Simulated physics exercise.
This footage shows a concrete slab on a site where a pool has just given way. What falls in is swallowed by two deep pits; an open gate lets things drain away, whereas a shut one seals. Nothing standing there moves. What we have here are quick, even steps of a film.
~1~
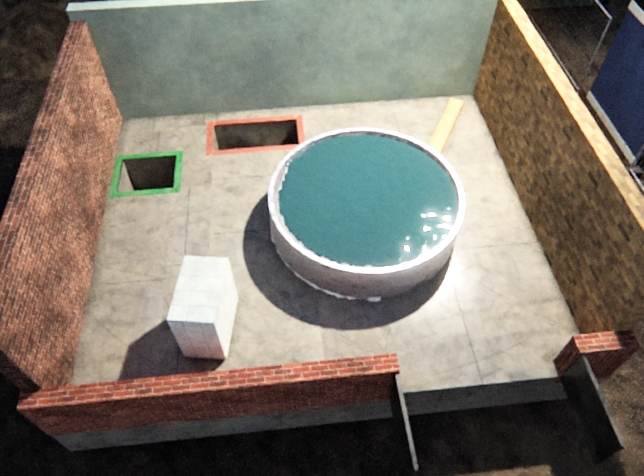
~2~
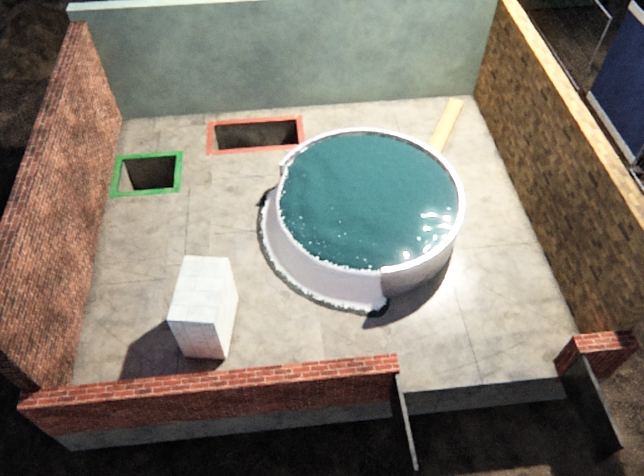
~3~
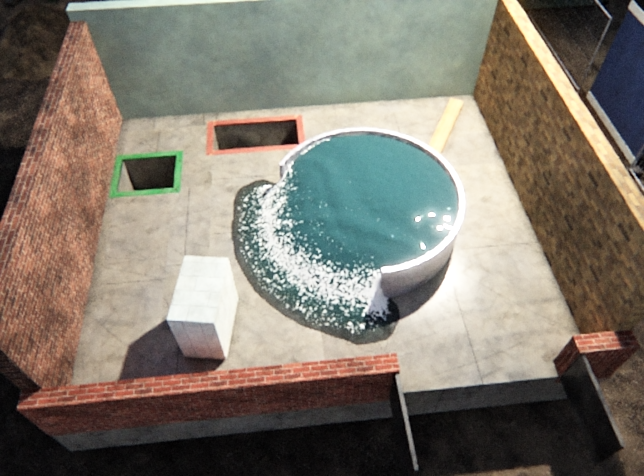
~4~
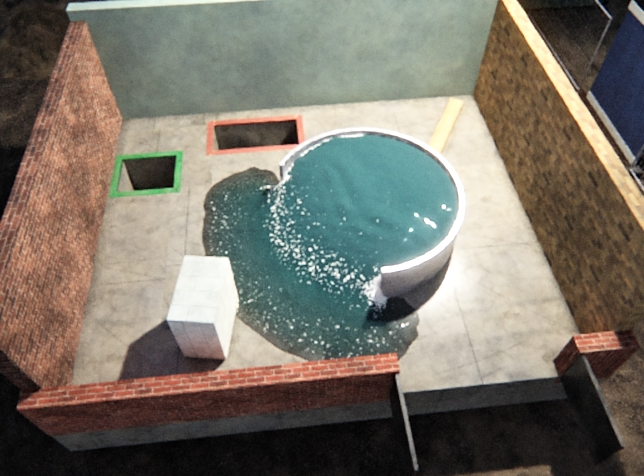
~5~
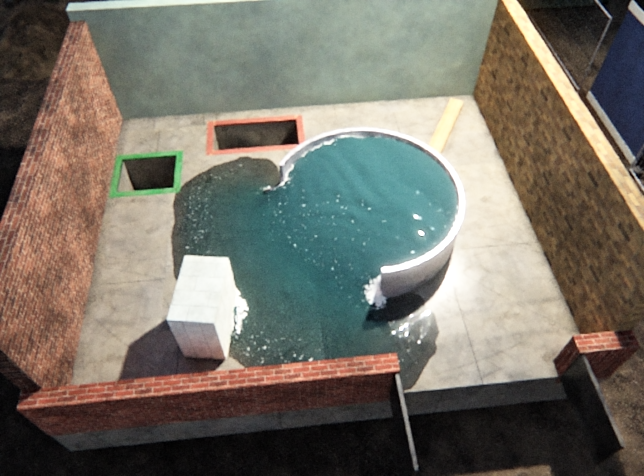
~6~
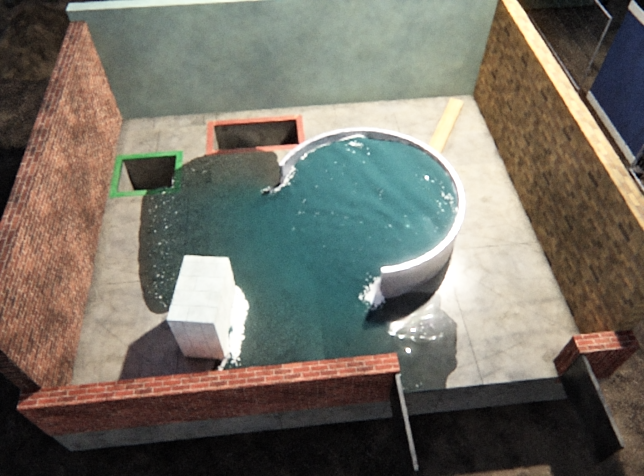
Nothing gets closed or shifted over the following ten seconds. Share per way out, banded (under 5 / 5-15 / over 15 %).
At the end, gate: Five to fifteen per cent. Green pit: Past fifteen per cent. Red pit: Five to fifteen per cent.
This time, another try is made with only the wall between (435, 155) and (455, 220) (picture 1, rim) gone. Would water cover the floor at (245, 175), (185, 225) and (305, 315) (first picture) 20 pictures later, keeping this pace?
The first would be still unwetted, the second still unwetted and the third still unwetted.
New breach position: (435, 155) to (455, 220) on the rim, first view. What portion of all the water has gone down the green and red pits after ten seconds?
Near enough: Green 2 percent, red 14 percent.
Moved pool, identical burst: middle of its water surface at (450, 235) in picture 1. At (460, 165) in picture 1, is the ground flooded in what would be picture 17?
There: No water.
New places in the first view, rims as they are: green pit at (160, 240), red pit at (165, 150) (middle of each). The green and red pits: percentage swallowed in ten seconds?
Per cent: Green 40, red 15.
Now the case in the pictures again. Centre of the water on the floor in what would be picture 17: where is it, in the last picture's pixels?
Centre of the water: Near (273, 267).
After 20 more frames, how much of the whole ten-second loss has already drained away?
My guess would be around 25 percent.
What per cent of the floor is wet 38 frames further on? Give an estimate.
I'd put it at roughly 80 per cent.
A moment on, water covers 45 % of the floor; the gate 1 %, the green pit 1 %, the red pit 0 %.
Next, water covers 50 % of the floor; the gate 1 %, the green pit 3 %, the red pit 0 %.
Then, water covers 60 % of the floor; the gate 2 %, the green pit 9 %, the red pit 0 %.
Later, water covers 80 % of the floor; the gate 5 %, the green pit 22 %, the red pit 3 %.
In the end, water covers 95 % of the floor; the gate 8 %, the green pit 30 %, the red pit 12 %.
